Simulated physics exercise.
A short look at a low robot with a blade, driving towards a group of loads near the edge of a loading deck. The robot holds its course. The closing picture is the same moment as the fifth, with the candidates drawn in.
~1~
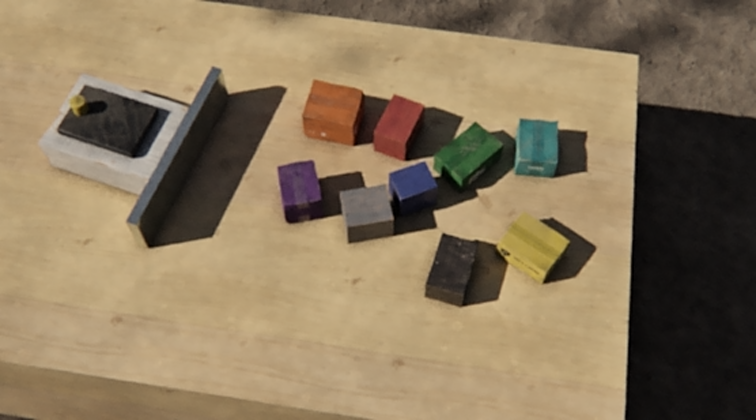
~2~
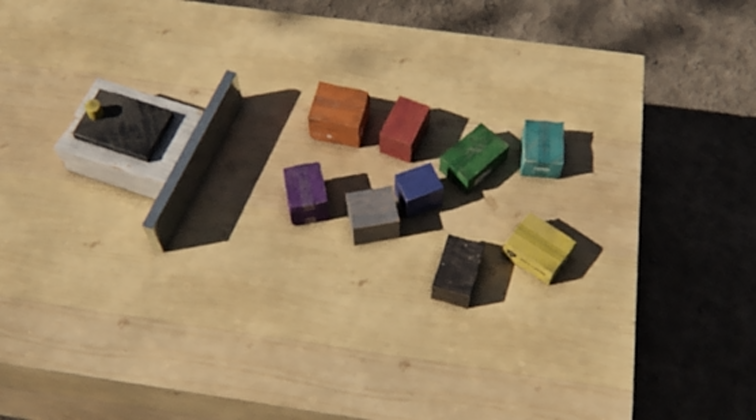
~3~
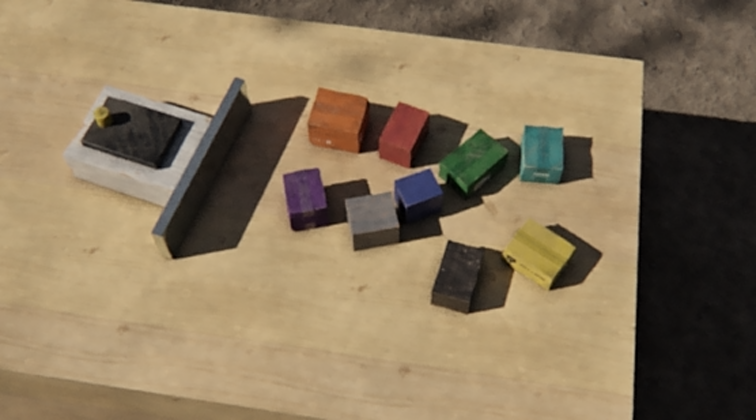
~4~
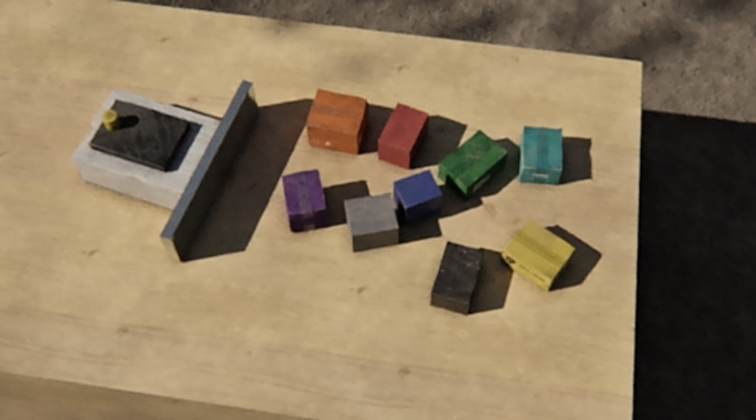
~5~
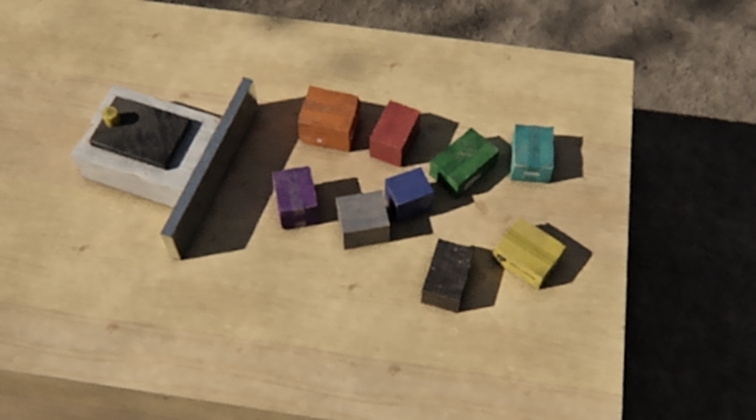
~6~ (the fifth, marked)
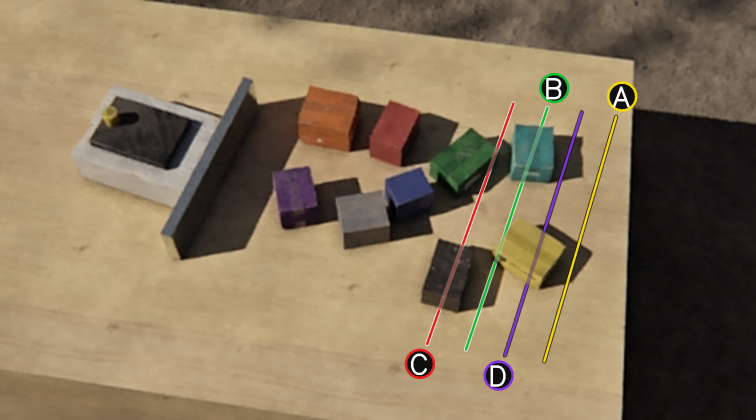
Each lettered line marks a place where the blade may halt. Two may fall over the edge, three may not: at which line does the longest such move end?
Line B.
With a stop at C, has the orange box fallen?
By then, no.
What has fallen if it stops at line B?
It is the turquoise parcel.
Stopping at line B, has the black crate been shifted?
Yes.
On the marked copy, A at (583, 230); B at (510, 220); C at (473, 215); D at (546, 225).
Following B. Soon after the start, robot (252, 147); orange box (378, 127); red crate (421, 138).
Later, robot (359, 162); turquoise parcel (577, 155); green parcel (548, 194).
In the end, robot (443, 173); turquoise parcel over the edge; yellow parcel (618, 269); one fallen.
As for the rest, A drops five; C is within the limit but short; D drops three.
